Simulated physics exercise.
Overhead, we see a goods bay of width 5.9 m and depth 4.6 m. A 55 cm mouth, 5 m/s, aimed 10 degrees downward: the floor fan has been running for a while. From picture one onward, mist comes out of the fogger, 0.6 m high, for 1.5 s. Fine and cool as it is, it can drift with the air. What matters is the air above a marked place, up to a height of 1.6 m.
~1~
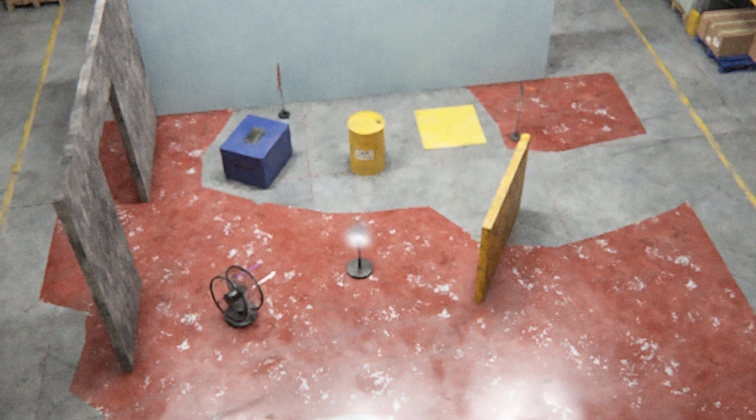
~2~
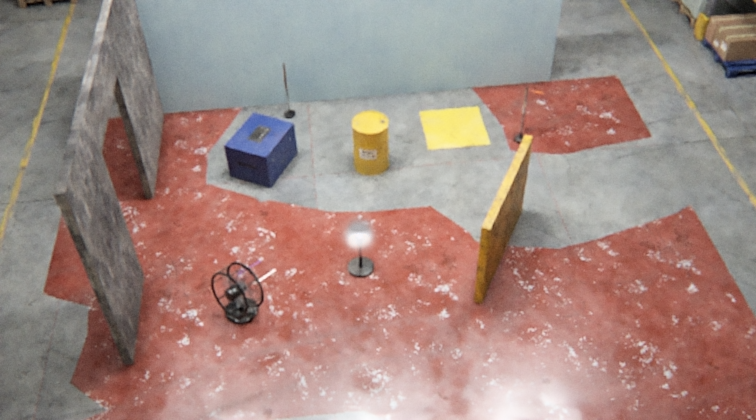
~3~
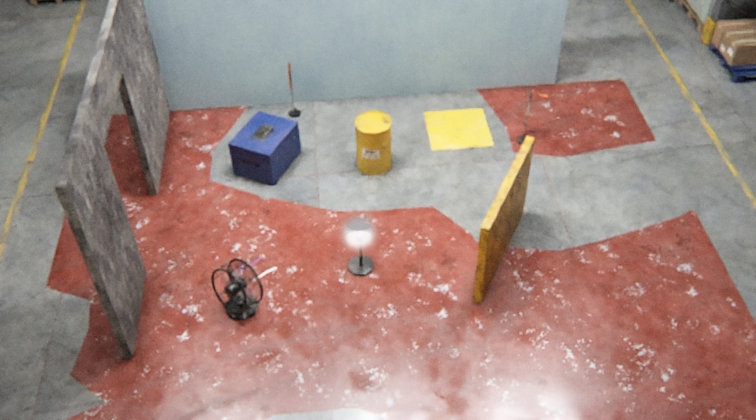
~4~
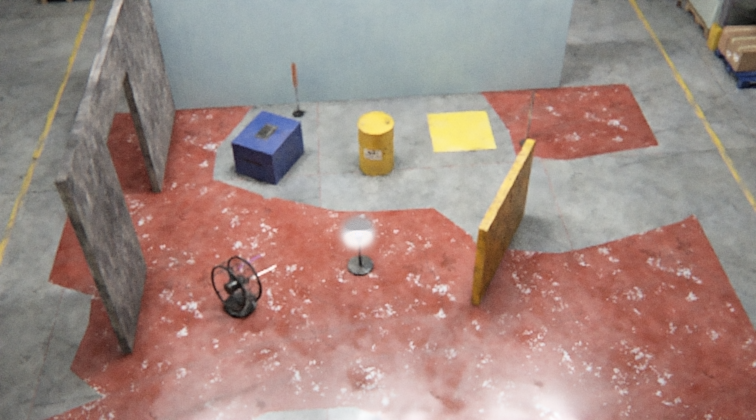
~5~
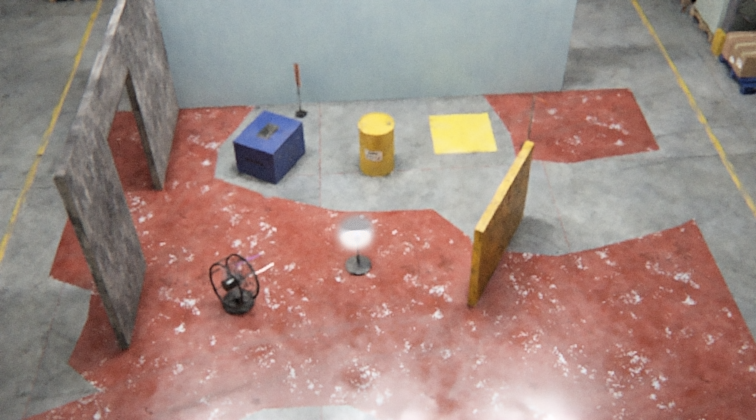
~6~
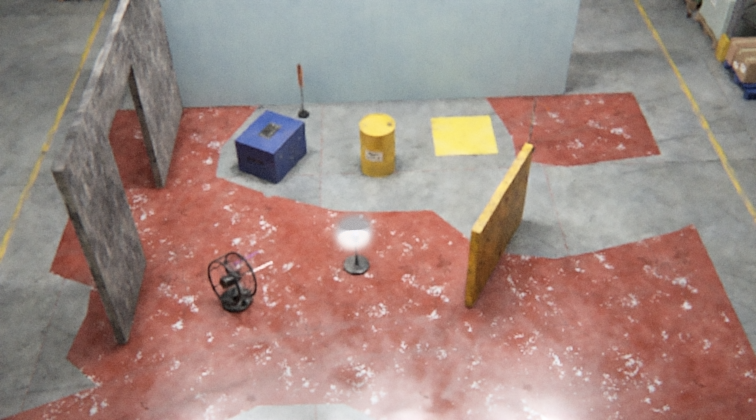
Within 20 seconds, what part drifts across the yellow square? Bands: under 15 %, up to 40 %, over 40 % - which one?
Estimate: Between 15 and 40 %.
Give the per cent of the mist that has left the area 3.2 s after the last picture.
Roughly 10 percent.
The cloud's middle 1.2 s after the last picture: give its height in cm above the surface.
Roughly 40 cm up.
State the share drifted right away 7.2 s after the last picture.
Roughly 80 per cent.
Then, 1.2 s after the last picture we count, 1 % has passed over the yellow square, with 100 % still about or yet to come, and the middle of the rest is near (359, 230).
Then, 3.2 s after the last picture we count, 19 % has passed over the yellow square, with 89 % still about or yet to come, and the middle of the rest is near (515, 158).
Then, 7.2 s after the last picture we count, 23 % has passed over the yellow square, with 17 % still about or yet to come, and the middle of the rest is near (578, 126).
Then, 19.2 s after the last picture we count, 25 % has passed over the yellow square, with 2 % still about or yet to come.
